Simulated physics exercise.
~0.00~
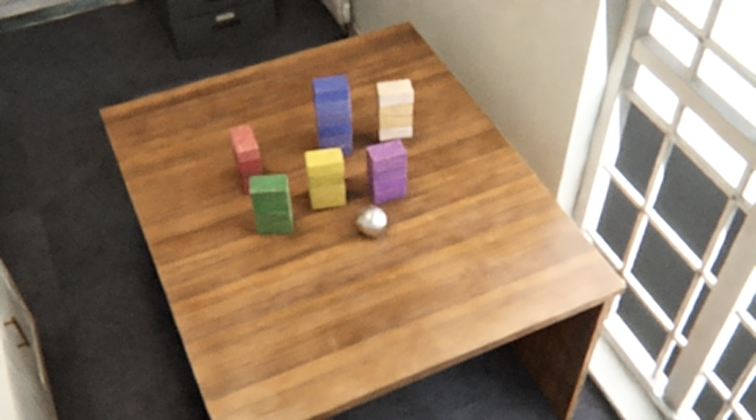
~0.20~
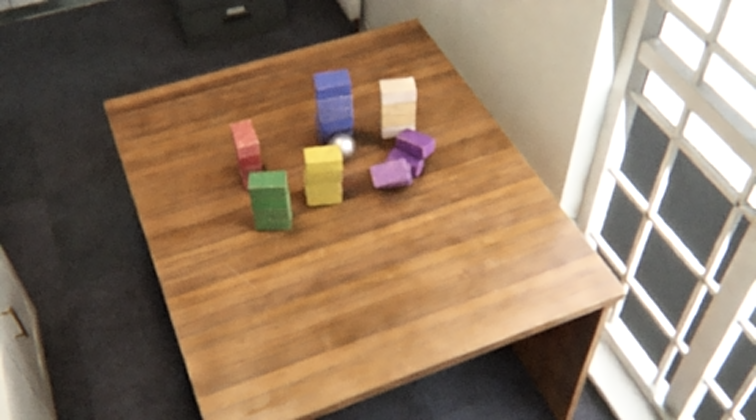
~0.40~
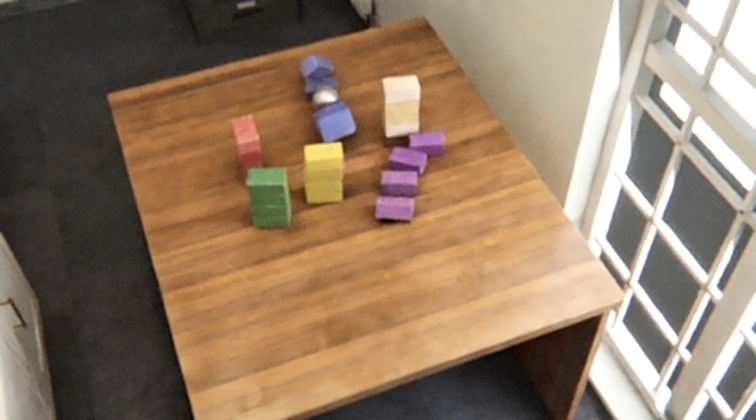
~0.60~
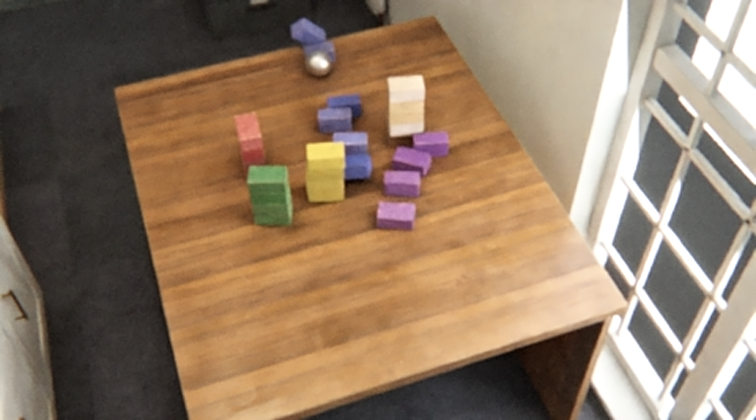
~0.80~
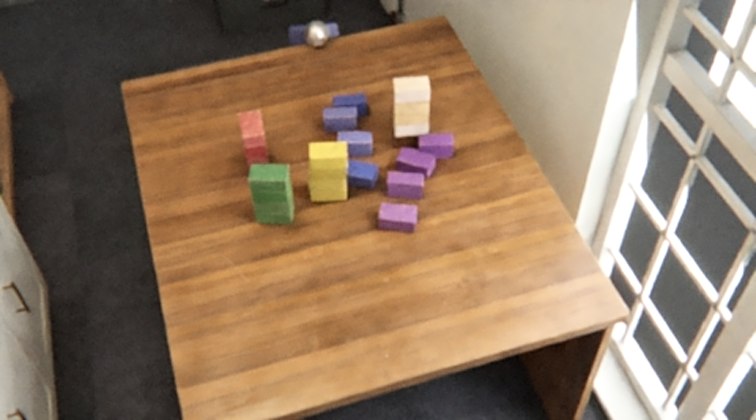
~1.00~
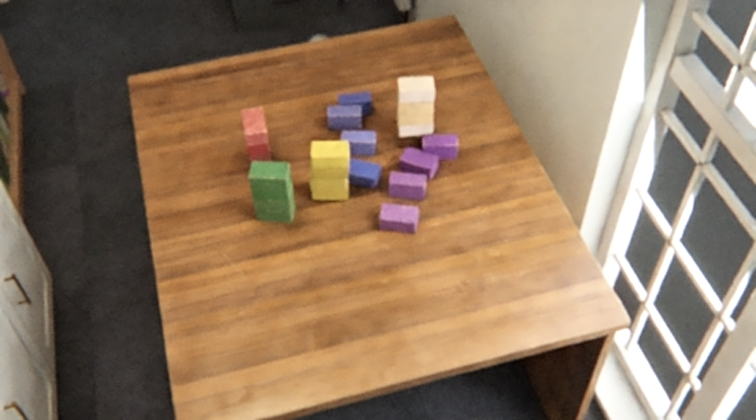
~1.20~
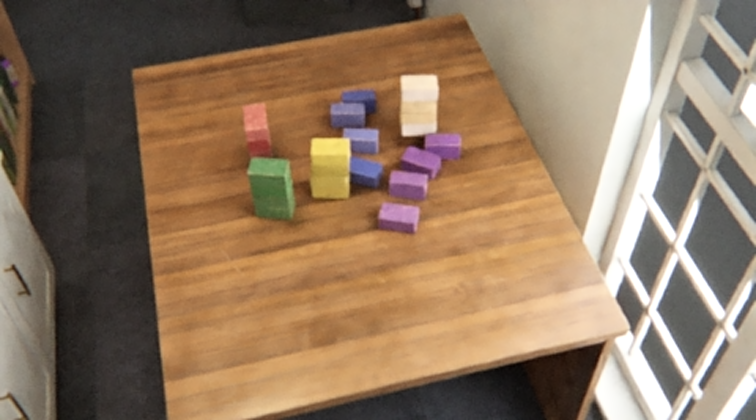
At the start, six small towers of wooden blocks, red, green, yellow, blue, purple and cream, stand on a wooden table with a shiny metal ball near the purple one. The ball knocks into the purple tower, which topples, and carries on toward the blue tower. The blue tower breaks apart as the ball pushes through it, scattering blocks across the table. The ball and some blue pieces travel to the far edge and drop out of sight. At the end, purple and blue blocks lie strewn about, while the red, green, yellow and cream towers still stand.
